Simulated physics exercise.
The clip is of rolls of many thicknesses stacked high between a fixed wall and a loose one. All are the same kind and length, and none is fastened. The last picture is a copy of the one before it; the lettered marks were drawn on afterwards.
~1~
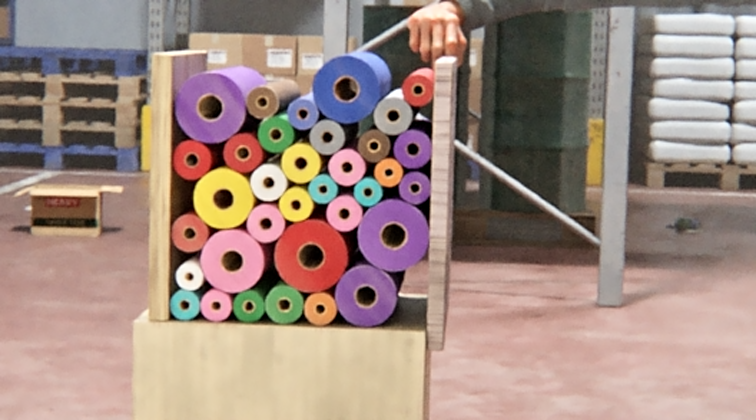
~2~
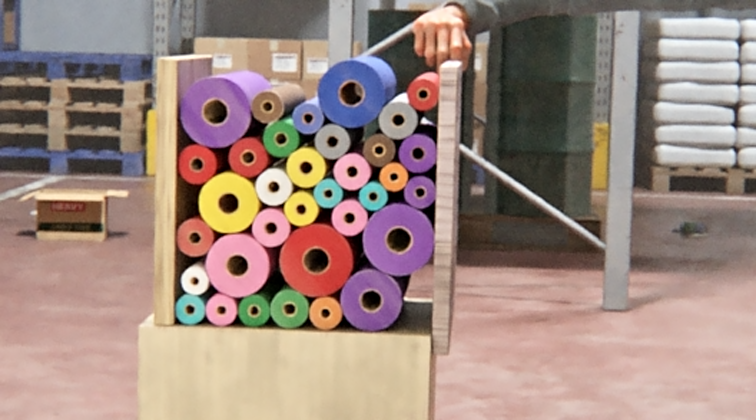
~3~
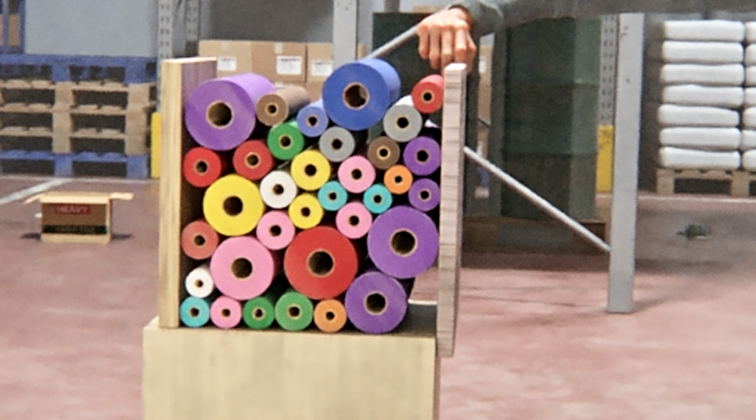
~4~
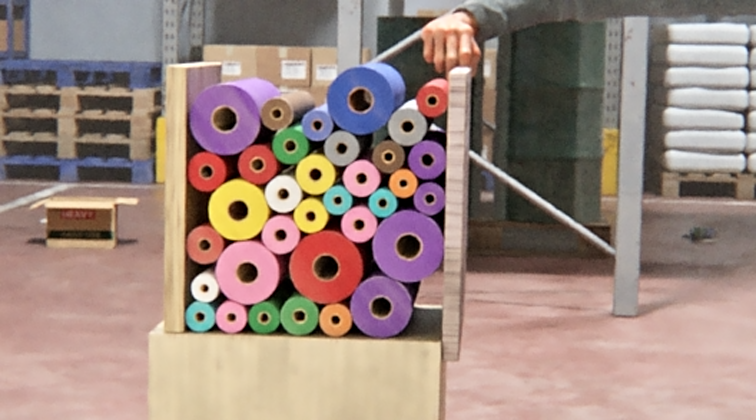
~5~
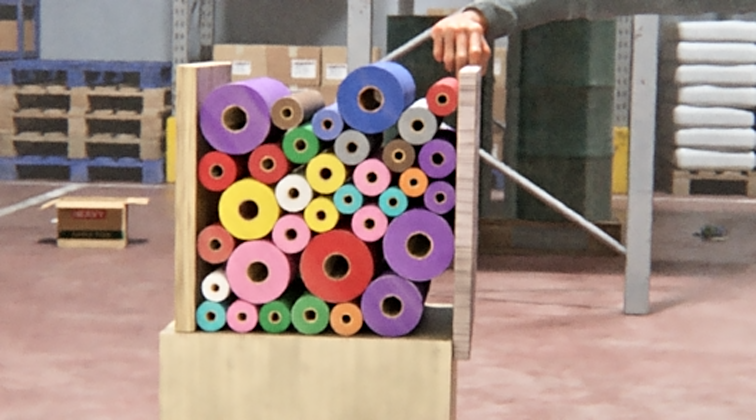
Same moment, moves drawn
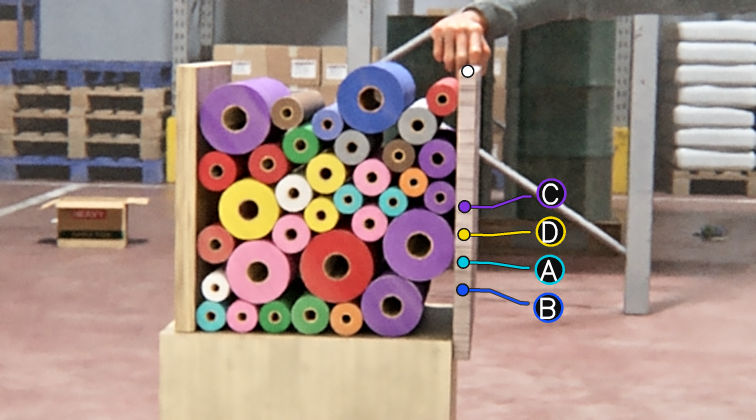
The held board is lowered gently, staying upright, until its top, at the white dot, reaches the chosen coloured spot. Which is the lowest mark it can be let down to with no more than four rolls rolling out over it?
Mark C is as low as it can go.
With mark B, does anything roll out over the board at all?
Yes.
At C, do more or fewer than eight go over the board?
At C, fewer than eight.
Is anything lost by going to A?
Yes, at A.
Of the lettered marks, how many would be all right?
One of them.
On the marked copy, A at (463, 262); B at (462, 290); C at (464, 207); D at (464, 234); the white dot at (468, 71).
With C. Early on, top of the board (458, 133).
Further on, top of the board (456, 203).
At the end, top of the board (456, 206), three out over the board.
As for the rest, A more than four out over the board; B more than four out over the board; D more than four out over the board.
